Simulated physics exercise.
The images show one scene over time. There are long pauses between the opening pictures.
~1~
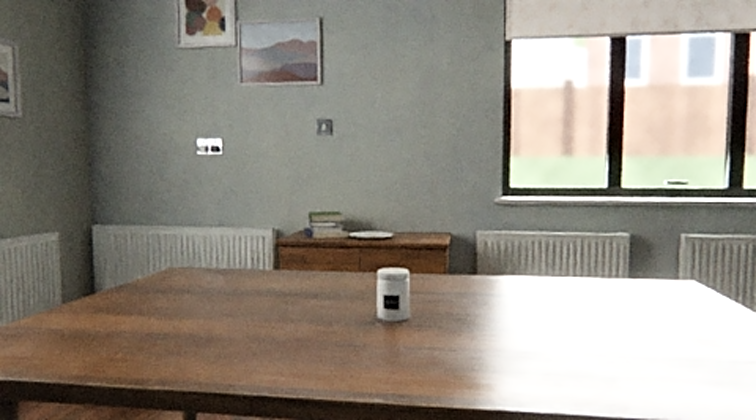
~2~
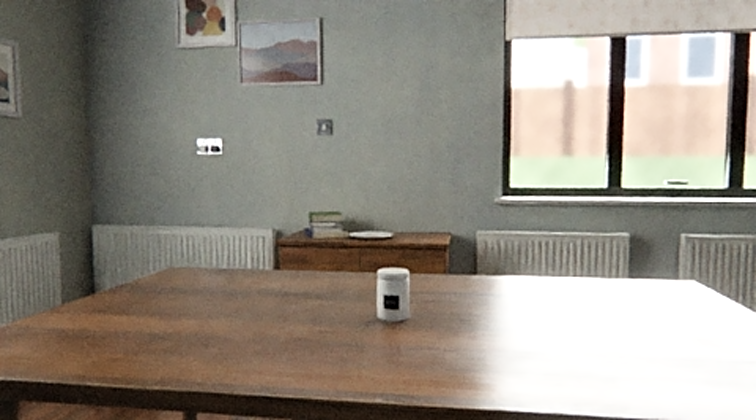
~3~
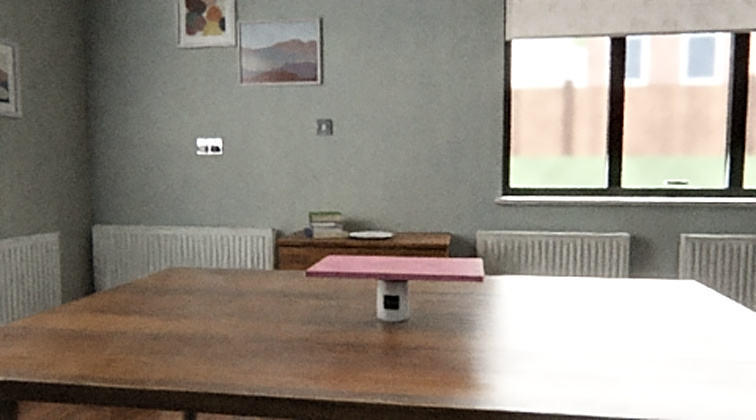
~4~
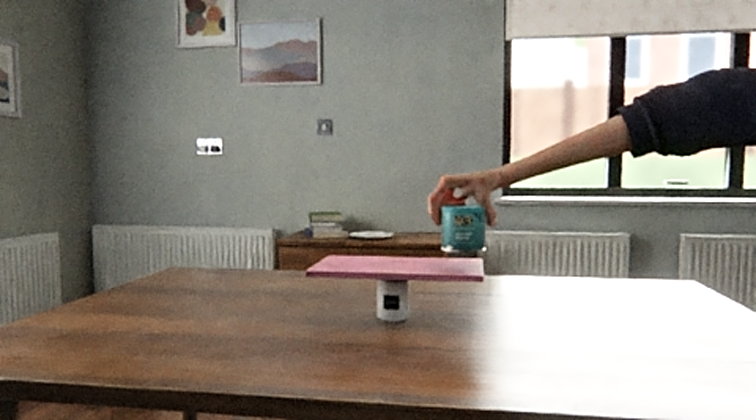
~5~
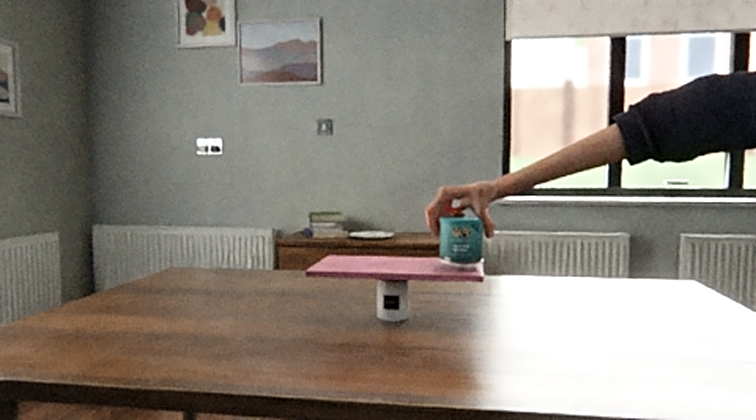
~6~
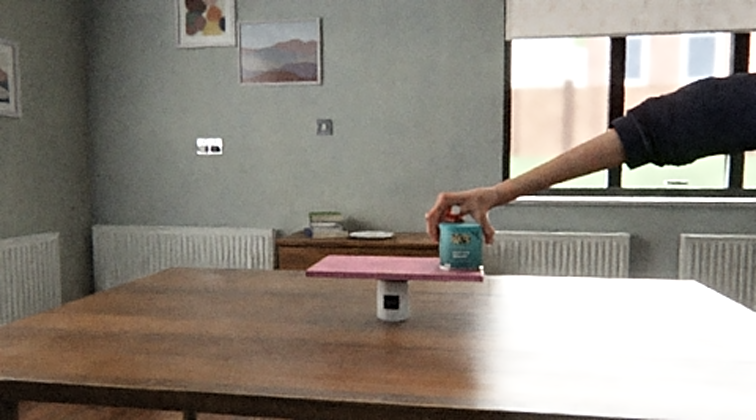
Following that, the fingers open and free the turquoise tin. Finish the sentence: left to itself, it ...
... drops.
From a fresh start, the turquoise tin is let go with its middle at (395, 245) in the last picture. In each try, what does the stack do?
Result: The stack stays stable.
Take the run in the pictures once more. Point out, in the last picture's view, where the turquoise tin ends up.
Close to pixel (579, 304).
Then, 0.40 s later than the last frame, turquoise tin now fallen; pink board tilted by 38°.
Then, 0.60 s later than the last frame, pink board tilted by 27°; white jar moved a little.
Then, 0.80 s later than the last frame, pink board now fallen; white jar moved a little.
When it is over, fallen, pink board and turquoise tin; white jar as before. End places, in pixels of the last picture, turquoise tin near (579, 304). The stack comes apart.
